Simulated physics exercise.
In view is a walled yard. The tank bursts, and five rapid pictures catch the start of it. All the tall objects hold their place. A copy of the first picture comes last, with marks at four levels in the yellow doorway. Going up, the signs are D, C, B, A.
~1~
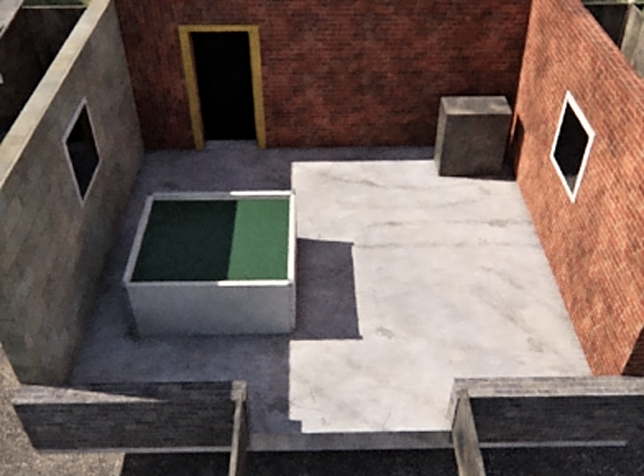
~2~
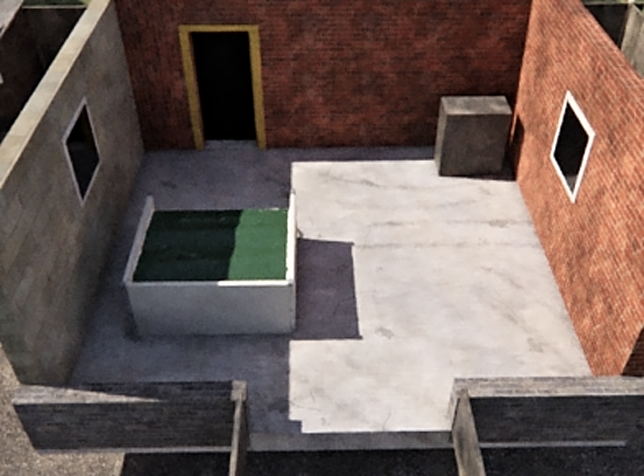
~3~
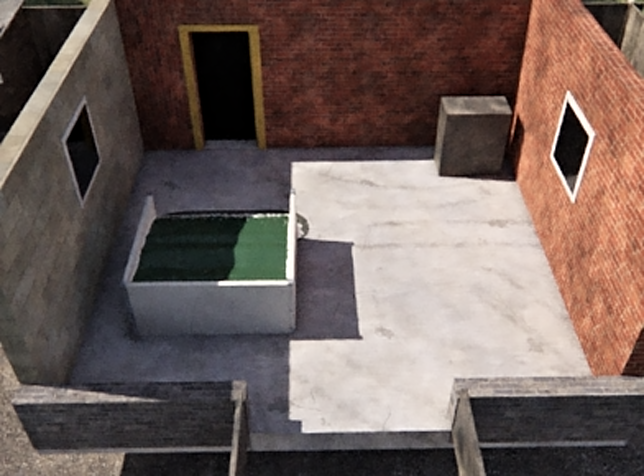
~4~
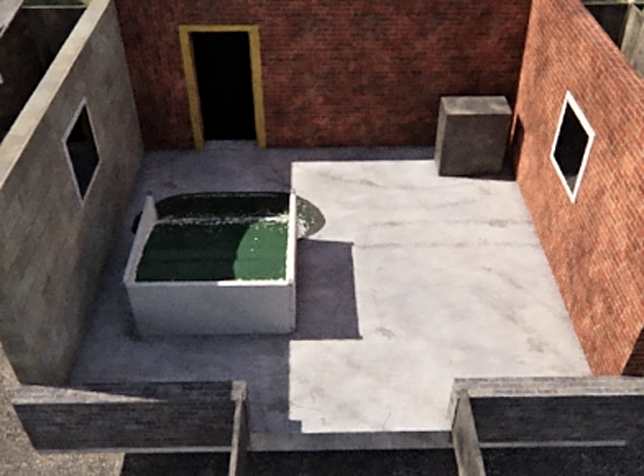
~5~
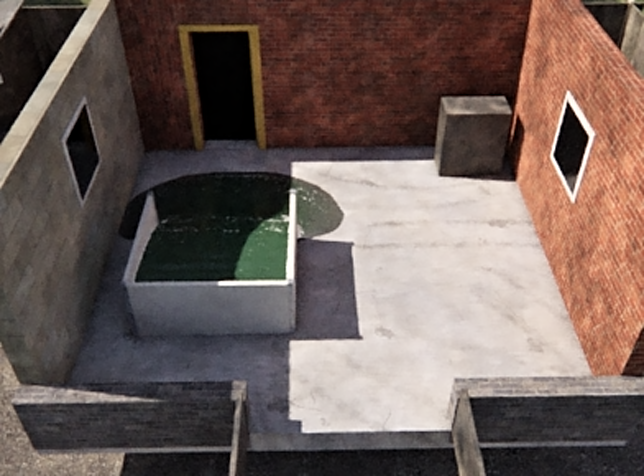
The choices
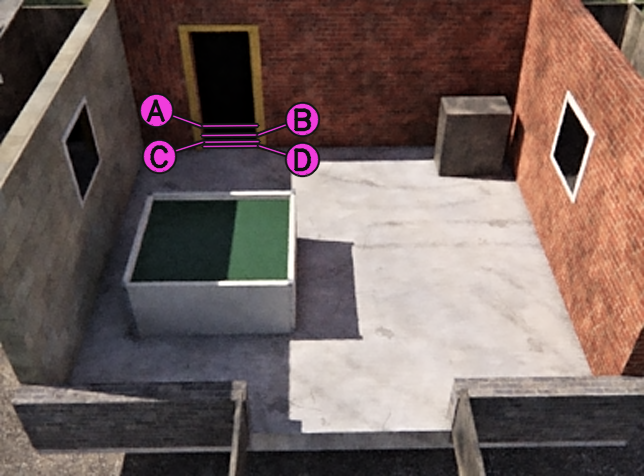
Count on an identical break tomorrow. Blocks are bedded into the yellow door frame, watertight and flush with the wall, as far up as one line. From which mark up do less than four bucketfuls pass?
A.
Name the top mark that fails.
Mark B.
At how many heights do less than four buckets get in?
One of the four.
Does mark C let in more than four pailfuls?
Yes.
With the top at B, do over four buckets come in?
Yes.
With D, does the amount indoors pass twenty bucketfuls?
Yes.
On the marked copy, A at (229, 125); B at (230, 135); C at (230, 141); D at (231, 146); from the bottom up D, C, B, A.
Choosing A, a splash gets over, under a bucket.
Choosing B, about 11 bucketfuls get in.
Choosing C, dozens of bucketfuls pour in.
Choosing D, dozens of bucketfuls pour in.
